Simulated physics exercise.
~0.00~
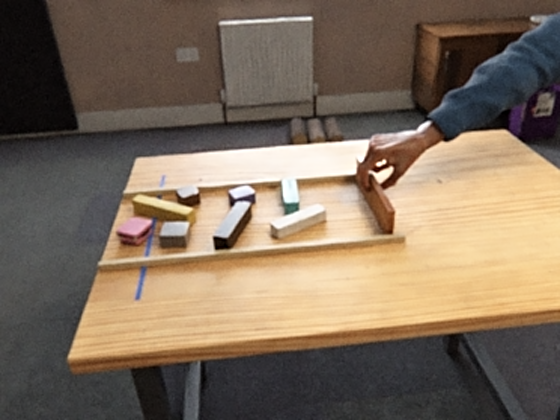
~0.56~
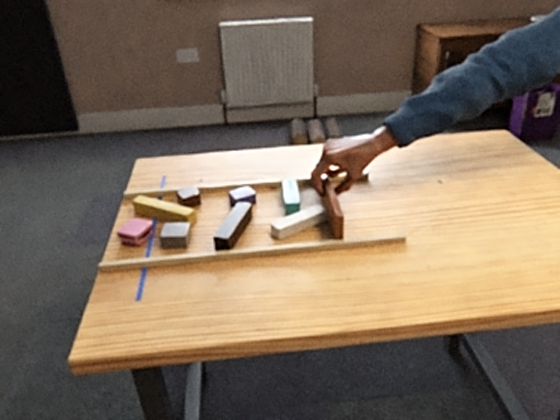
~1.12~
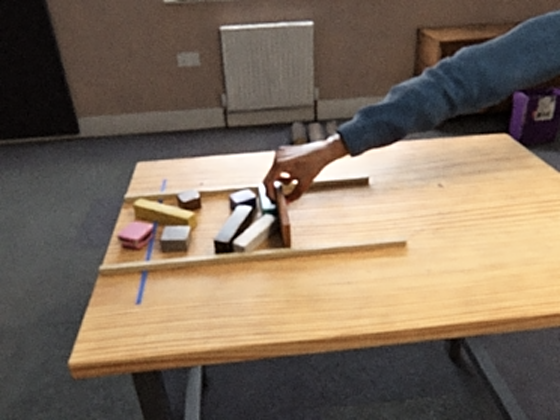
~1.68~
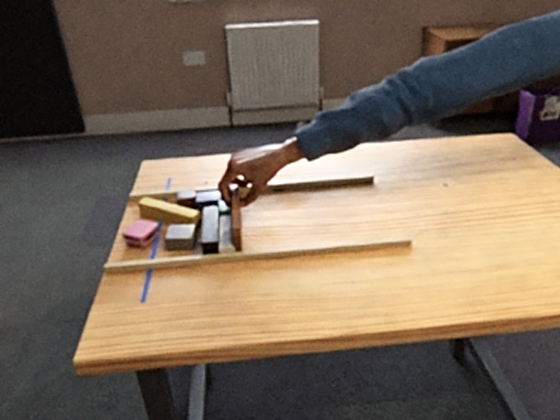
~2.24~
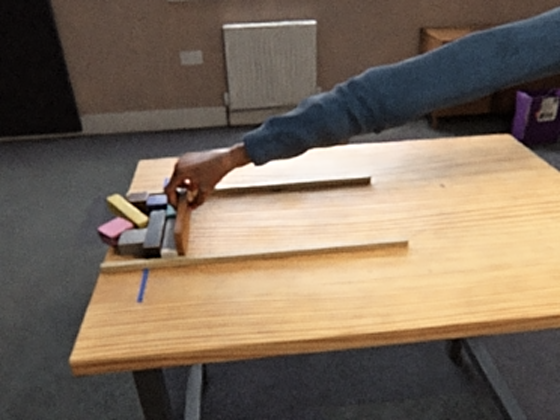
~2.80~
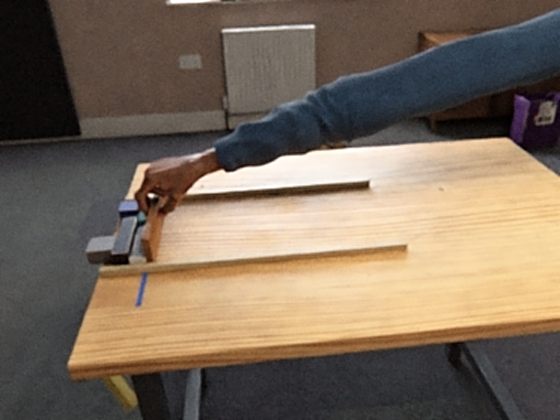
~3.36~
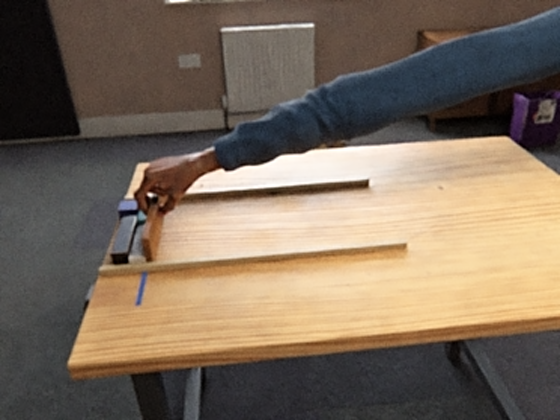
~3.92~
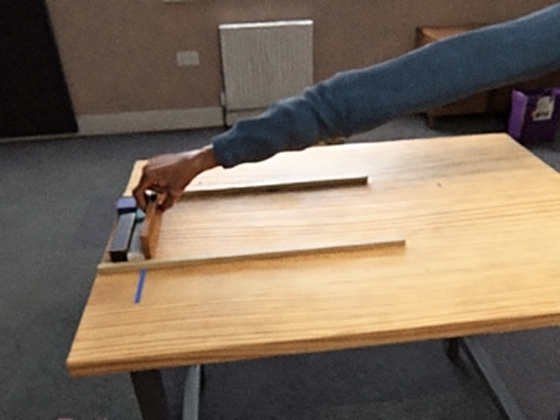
A hand in a blue sleeve holds a reddish-brown board upright at the right end of two thin wooden rails on a pale wooden table, seen from slightly above in a room with a white radiator. Between the rails lie pink, yellow, grey, brown, black, green and white pieces at various angles. The hand slides the board left, gathering the nearer pieces and packing them against the others. The whole cluster then moves to the left edge, where the yellow bar and pink case go over, followed by the grey block. The board stops near the edge with a few pieces, including a long dark one, still on the table.
